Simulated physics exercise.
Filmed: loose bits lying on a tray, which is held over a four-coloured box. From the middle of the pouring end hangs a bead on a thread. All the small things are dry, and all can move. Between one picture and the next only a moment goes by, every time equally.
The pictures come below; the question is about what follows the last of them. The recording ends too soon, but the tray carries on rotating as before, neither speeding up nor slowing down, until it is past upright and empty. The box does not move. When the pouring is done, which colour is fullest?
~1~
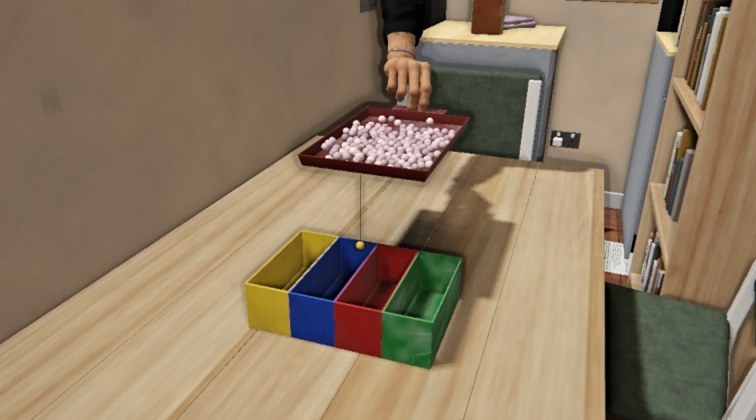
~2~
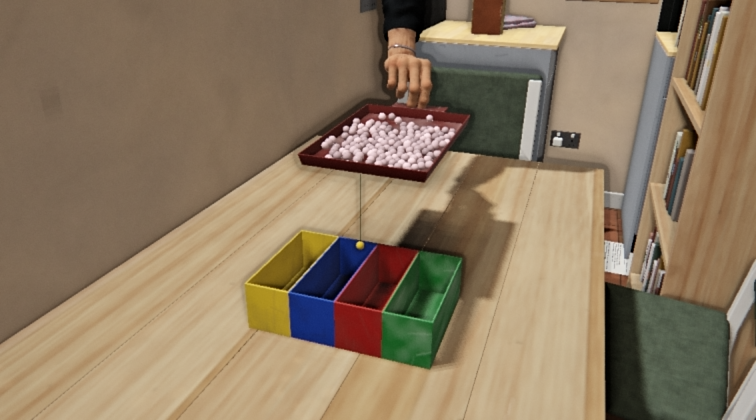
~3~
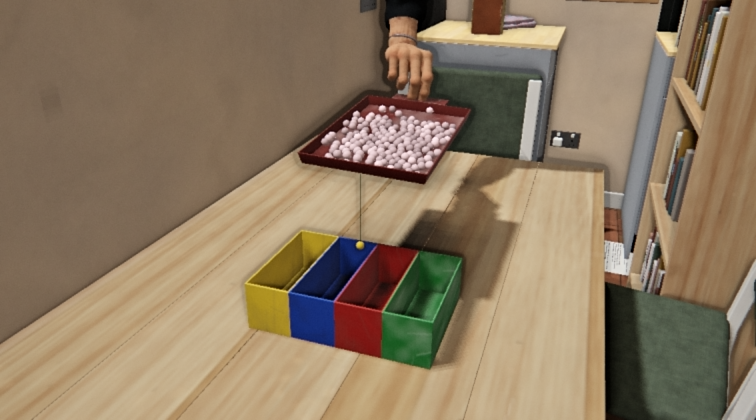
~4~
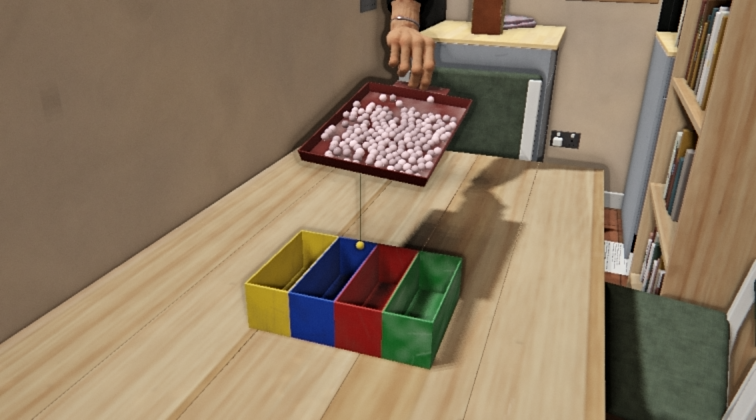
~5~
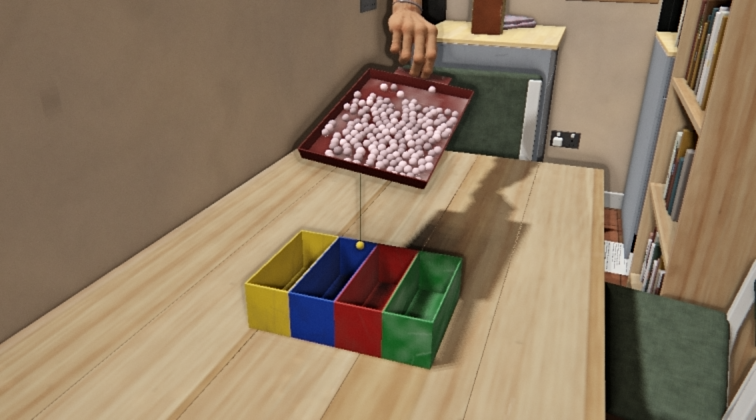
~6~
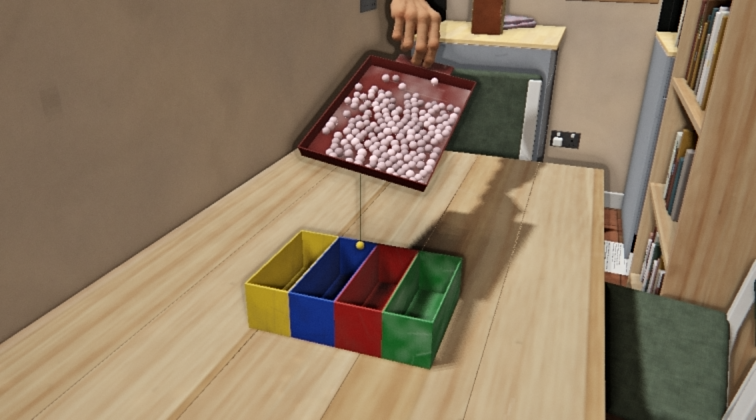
Fullest: The green cell.
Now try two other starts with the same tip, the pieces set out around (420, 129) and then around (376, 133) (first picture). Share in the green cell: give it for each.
70 and 70 per cent.
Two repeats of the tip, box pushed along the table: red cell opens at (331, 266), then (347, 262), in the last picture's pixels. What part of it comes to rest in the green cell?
In order: 20 percent and 40 percent.
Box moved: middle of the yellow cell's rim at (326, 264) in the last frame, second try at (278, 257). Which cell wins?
The cell in red, then the cell in green.
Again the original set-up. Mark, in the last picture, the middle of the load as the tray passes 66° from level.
The middle of the pieces lands at roughly (404, 169).
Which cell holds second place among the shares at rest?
Second place goes to the red one.
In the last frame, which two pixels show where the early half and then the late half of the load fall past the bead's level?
I'd put it at roughly (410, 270), and after that at roughly (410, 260).
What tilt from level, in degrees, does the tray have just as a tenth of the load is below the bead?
Approx. reading: About 65°.
Soon after the last picture, tray tipped steeply; most on the tray; a small part in the green cell; a stray few in the red cell; a small part falling or outside the box.
A little later, tray tipped past a quarter turn; a stray few on the tray; about two thirds in the green cell; about a quarter in the red cell; a stray few in the blue cell; a small part falling or outside the box.
Later still, tray tipped past a quarter turn; about two thirds in the green cell; about a third in the red cell; a stray few in the blue cell; a stray few falling or outside the box.
At rest, tray tipped past a quarter turn; about two thirds in the green cell; about a third in the red cell; a stray few in the blue cell; none in the yellow cell; a stray few outside the box.
